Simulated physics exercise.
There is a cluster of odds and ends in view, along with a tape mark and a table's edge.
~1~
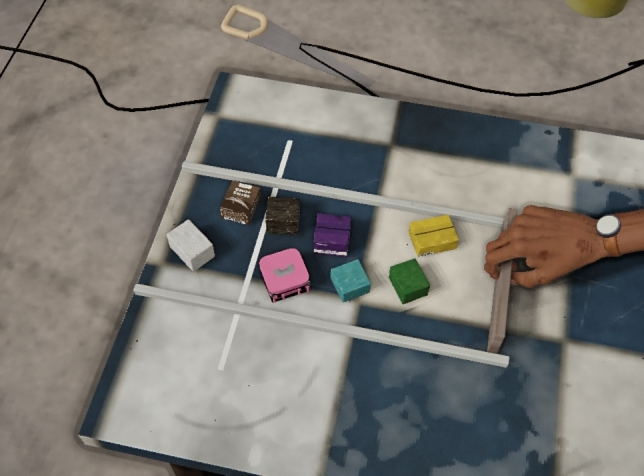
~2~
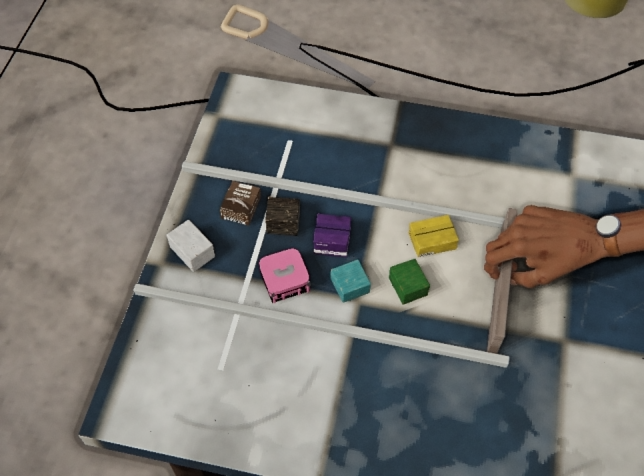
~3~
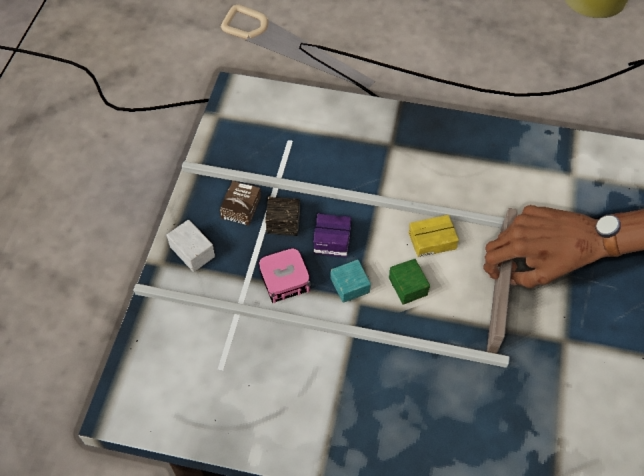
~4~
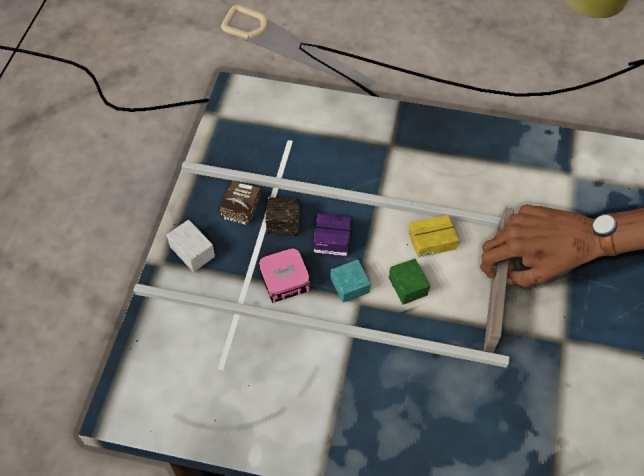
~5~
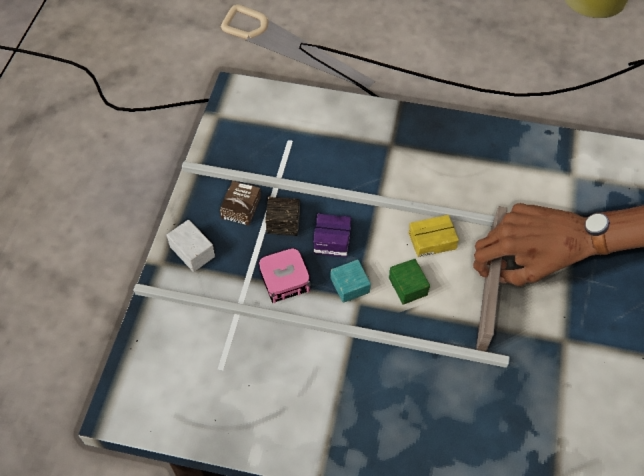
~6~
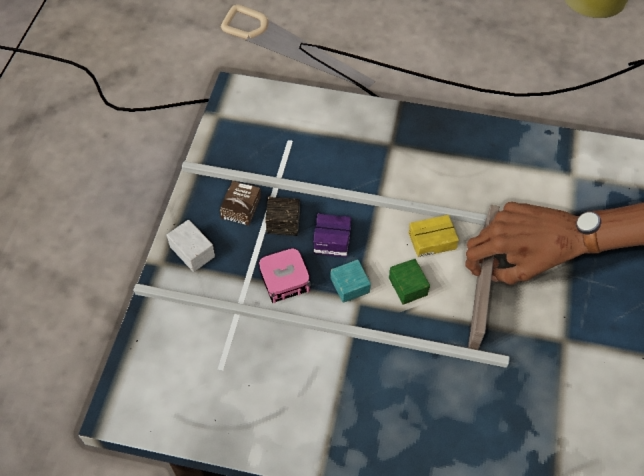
A hand slides a board slightly left between two rails toward several small coloured blocks.
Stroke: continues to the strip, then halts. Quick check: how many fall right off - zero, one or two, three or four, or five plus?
I expect that none will fail to stay on the table.
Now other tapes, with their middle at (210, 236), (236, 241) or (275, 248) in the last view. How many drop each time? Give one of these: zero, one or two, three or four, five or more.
In turn: Three to four, just one or two, not one.
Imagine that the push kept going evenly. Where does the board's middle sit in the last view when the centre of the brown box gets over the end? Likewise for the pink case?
Middle approx. at (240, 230), then approx. at (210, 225).
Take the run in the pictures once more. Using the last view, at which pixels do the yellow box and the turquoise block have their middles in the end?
You'll find the yellow box at roughly (251, 195) and the turquoise block at roughly (226, 272).
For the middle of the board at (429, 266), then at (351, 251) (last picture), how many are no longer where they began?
By the first moment it's 2, by the second it's 6.
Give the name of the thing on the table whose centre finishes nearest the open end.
The foremost one is the brown box.
Early on, none off yet; white block at rest near (191, 246); brown box at rest near (241, 203); black block at rest near (283, 216).
Finally, the number that fall off is zero.
